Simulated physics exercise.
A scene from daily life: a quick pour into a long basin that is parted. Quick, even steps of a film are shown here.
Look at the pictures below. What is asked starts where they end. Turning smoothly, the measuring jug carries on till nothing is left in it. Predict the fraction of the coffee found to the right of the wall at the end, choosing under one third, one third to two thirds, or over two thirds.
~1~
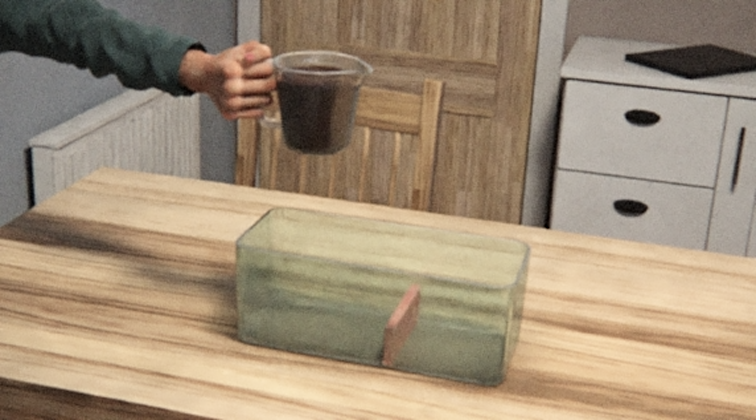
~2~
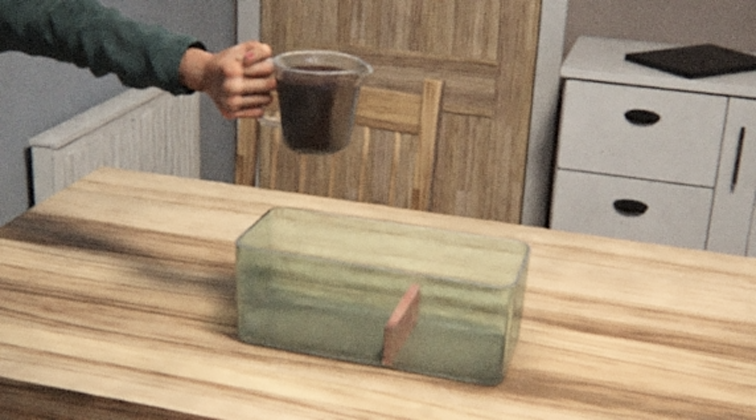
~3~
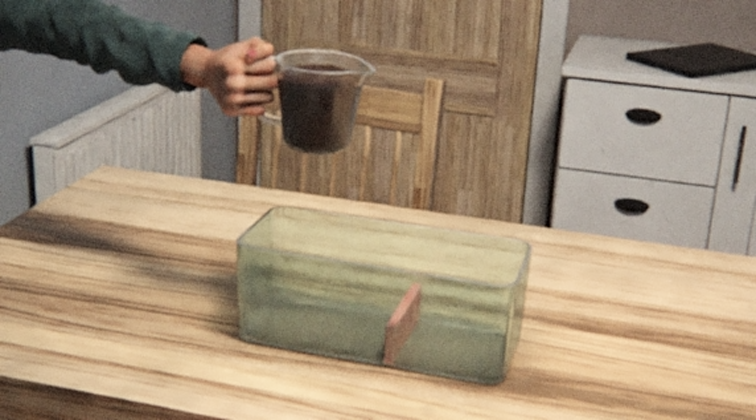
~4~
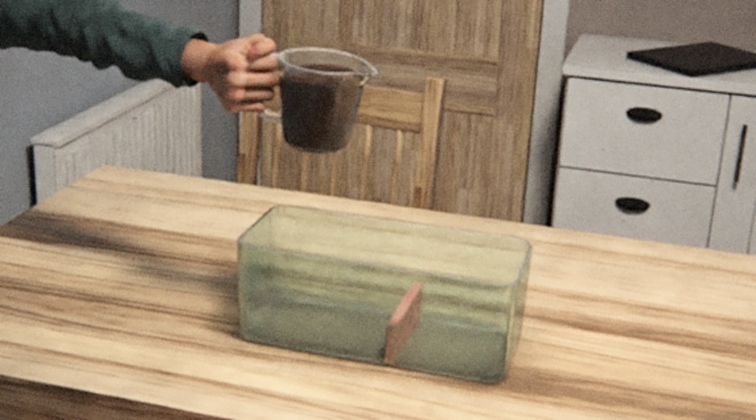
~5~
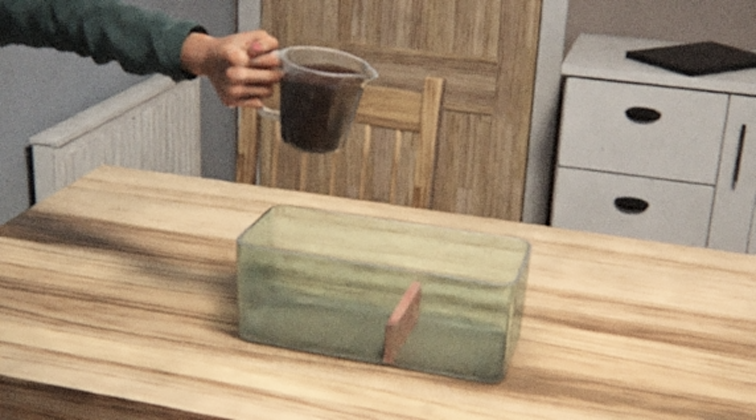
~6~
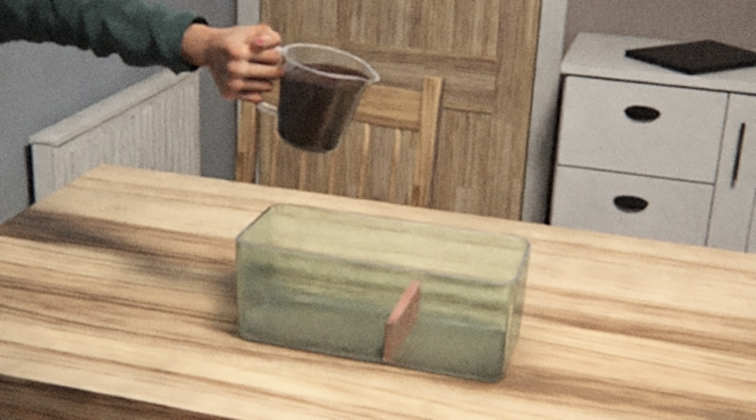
Prediction: Over two thirds.
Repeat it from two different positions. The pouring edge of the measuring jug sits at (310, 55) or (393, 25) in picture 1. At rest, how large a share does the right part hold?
About 5 per cent, then about 90 per cent.
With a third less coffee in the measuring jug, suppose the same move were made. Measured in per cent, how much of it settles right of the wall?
I'd reckon close to 65 %.
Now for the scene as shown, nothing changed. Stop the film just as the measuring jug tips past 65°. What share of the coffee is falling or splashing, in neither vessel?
20 in a hundred.
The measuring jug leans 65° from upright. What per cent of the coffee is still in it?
Roughly 70 percent remains at that point.
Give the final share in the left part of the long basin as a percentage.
Close to 20 per cent.
A moment on, the tilt is 65° and 69 per cent is still to pour, 0 is left of the wall and 10 right of it.
Next, the tilt is 102° and 11 per cent is still to pour, 5 is left of the wall and 69 right of it.
Then the tilt is 114° and 0 per cent is still to pour, 20 is left of the wall and 79 right of it.
Later the tilt is 114° and 0 per cent is still to pour, 20 is left of the wall and 79 right of it.
At rest 20 per cent lies left of the wall, 78 right of it and 1 outside.
